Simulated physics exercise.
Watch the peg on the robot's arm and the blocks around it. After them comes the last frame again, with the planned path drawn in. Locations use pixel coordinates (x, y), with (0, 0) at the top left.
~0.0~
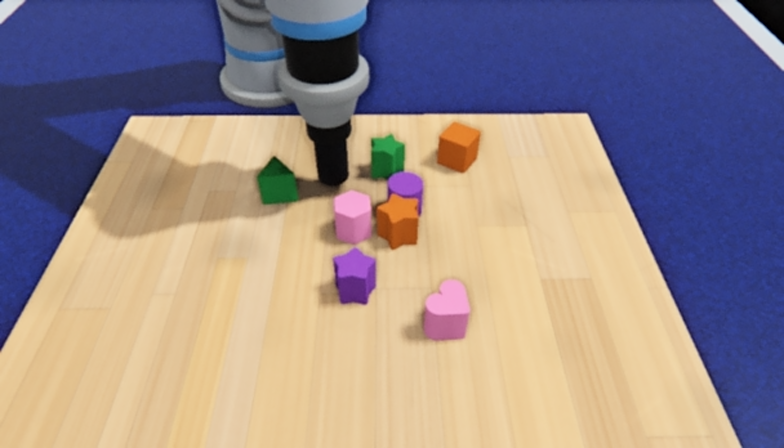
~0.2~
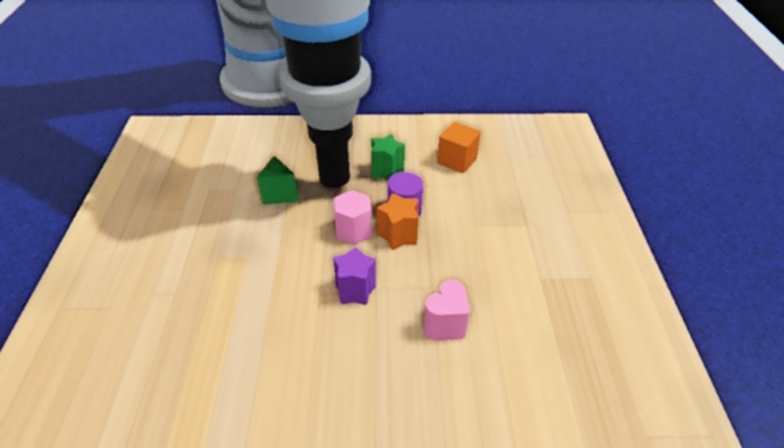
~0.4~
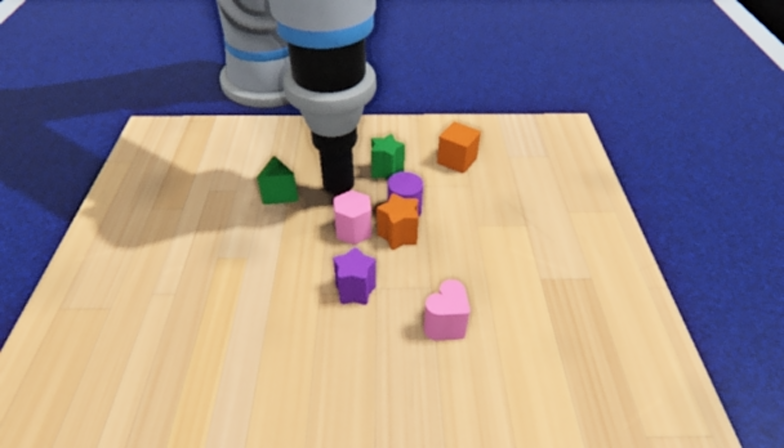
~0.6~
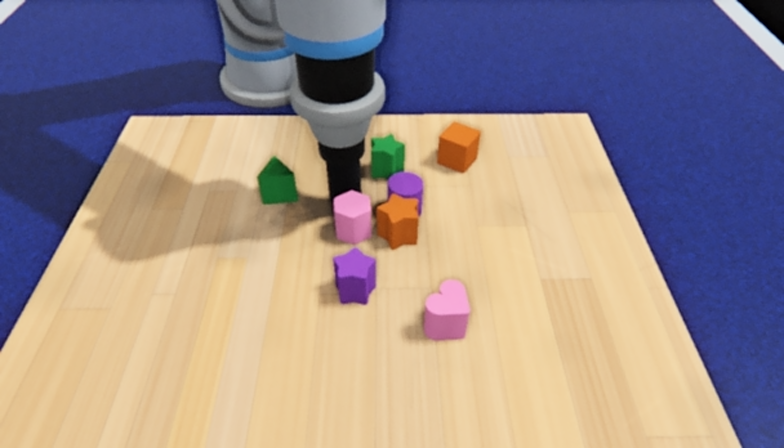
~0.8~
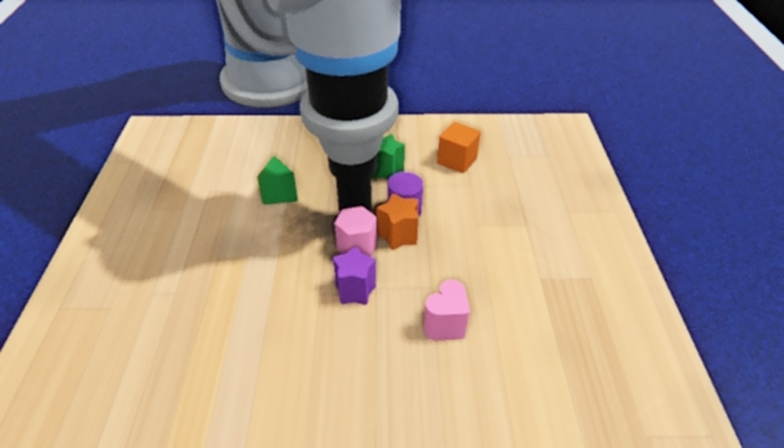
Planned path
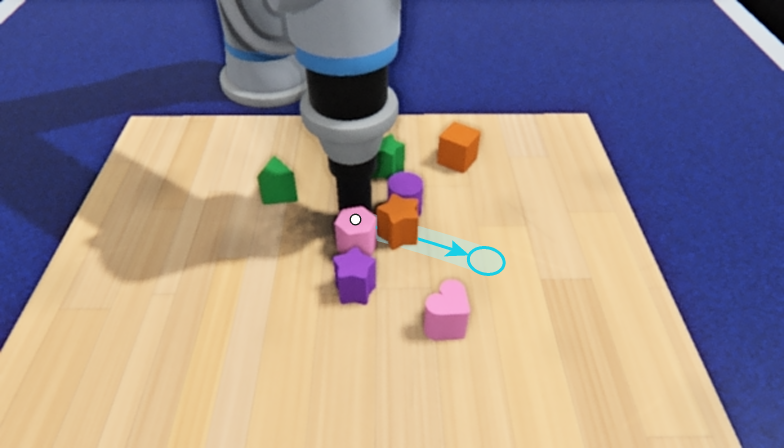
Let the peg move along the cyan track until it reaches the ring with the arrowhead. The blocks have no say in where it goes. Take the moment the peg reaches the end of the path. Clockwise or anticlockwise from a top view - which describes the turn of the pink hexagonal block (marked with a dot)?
Its spin: Clockwise.
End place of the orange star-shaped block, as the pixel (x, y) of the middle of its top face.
Just about (525, 247).
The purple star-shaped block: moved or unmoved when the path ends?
It ends up on the same spot.
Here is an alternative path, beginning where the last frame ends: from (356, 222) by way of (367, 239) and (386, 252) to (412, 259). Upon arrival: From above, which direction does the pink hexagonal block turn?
Bird's-eye view: Clockwise.
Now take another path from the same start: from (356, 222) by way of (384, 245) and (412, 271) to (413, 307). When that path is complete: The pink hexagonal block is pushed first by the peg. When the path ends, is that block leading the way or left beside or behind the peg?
The pink hexagonal block is left behind or beside.
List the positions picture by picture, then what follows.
In the first frame, peg tip (333, 176); block tops, purple star-shaped block (354, 263); pink hexagonal block (352, 203); orange star-shaped block (400, 207); purple round block (406, 183).
In the second frame, peg (335, 178); blocks unchanged.
In the third frame, peg (339, 185); blocks unchanged.
In the fourth frame, peg (345, 195); blocks unchanged.
In the fifth frame, peg (355, 211); purple star-shaped block (354, 263); pink hexagonal block (355, 220); orange star-shaped block (400, 207); purple round block (406, 183).
Path on the board, from (356, 222) over (398, 233) and (442, 246) to (486, 261); the dot is on the pink hexagonal block.
The first path, step by step. One third of the way, peg (398, 222); pink hexagonal block (360, 224), turned 30° clockwise; orange star-shaped block (430, 216).
Two thirds of the way, peg (443, 235); pink hexagonal block (360, 224), turned 30° clockwise; orange star-shaped block (477, 231).
At the end, peg (488, 250); purple star-shaped block in place; pink hexagonal block (360, 224), turned 30° clockwise; orange star-shaped block (525, 247); purple round block in place.
